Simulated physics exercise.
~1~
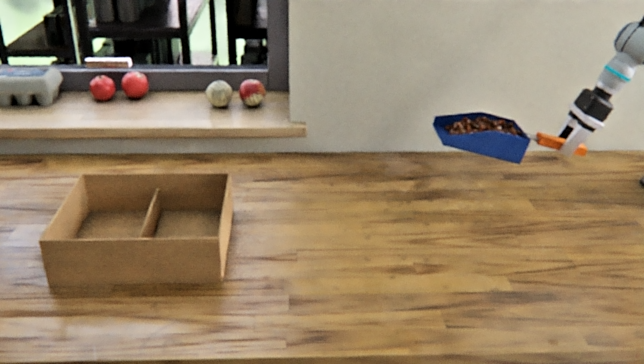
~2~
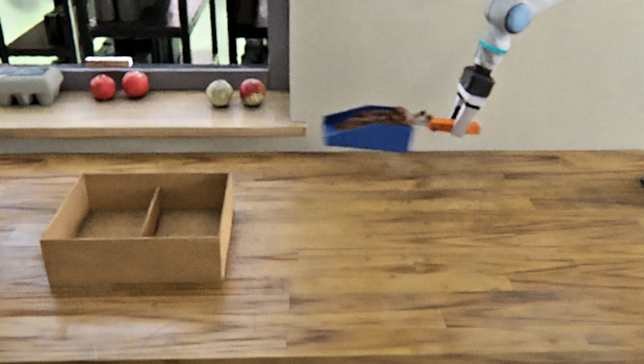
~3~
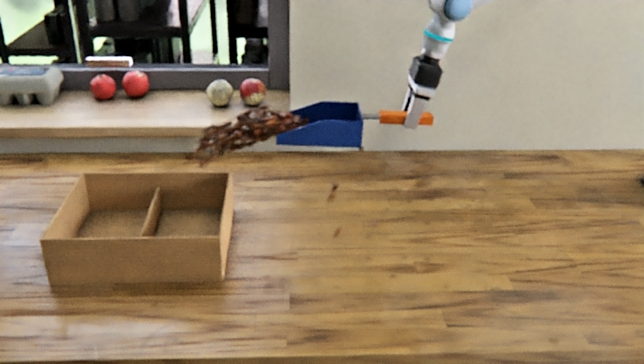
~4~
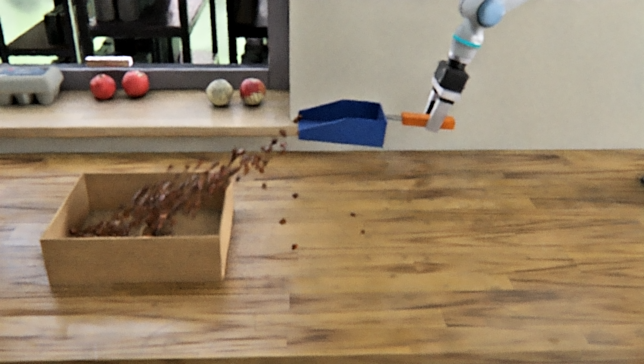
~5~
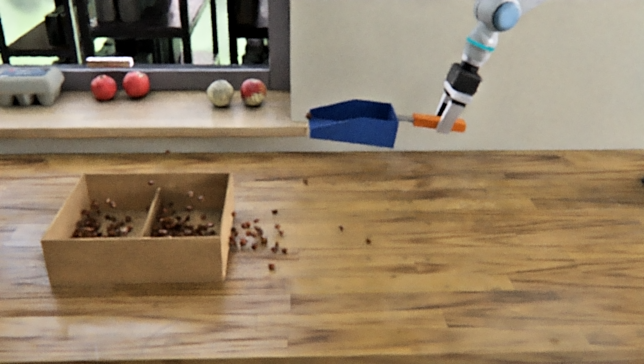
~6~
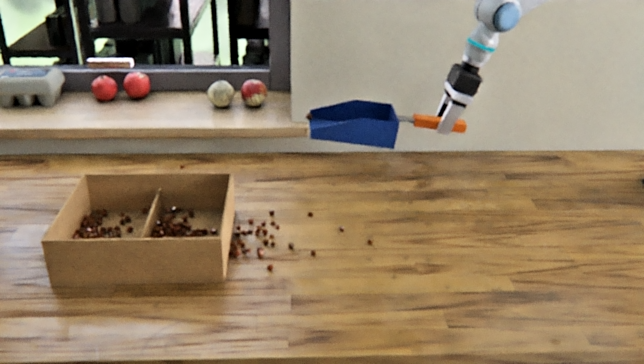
On a wooden table by a window, a robot arm swung a blue scoop of small brown pellets leftward and stopped short, flinging them into a divided cardboard box, where both parts caught plenty while some scattered on the table beside it.
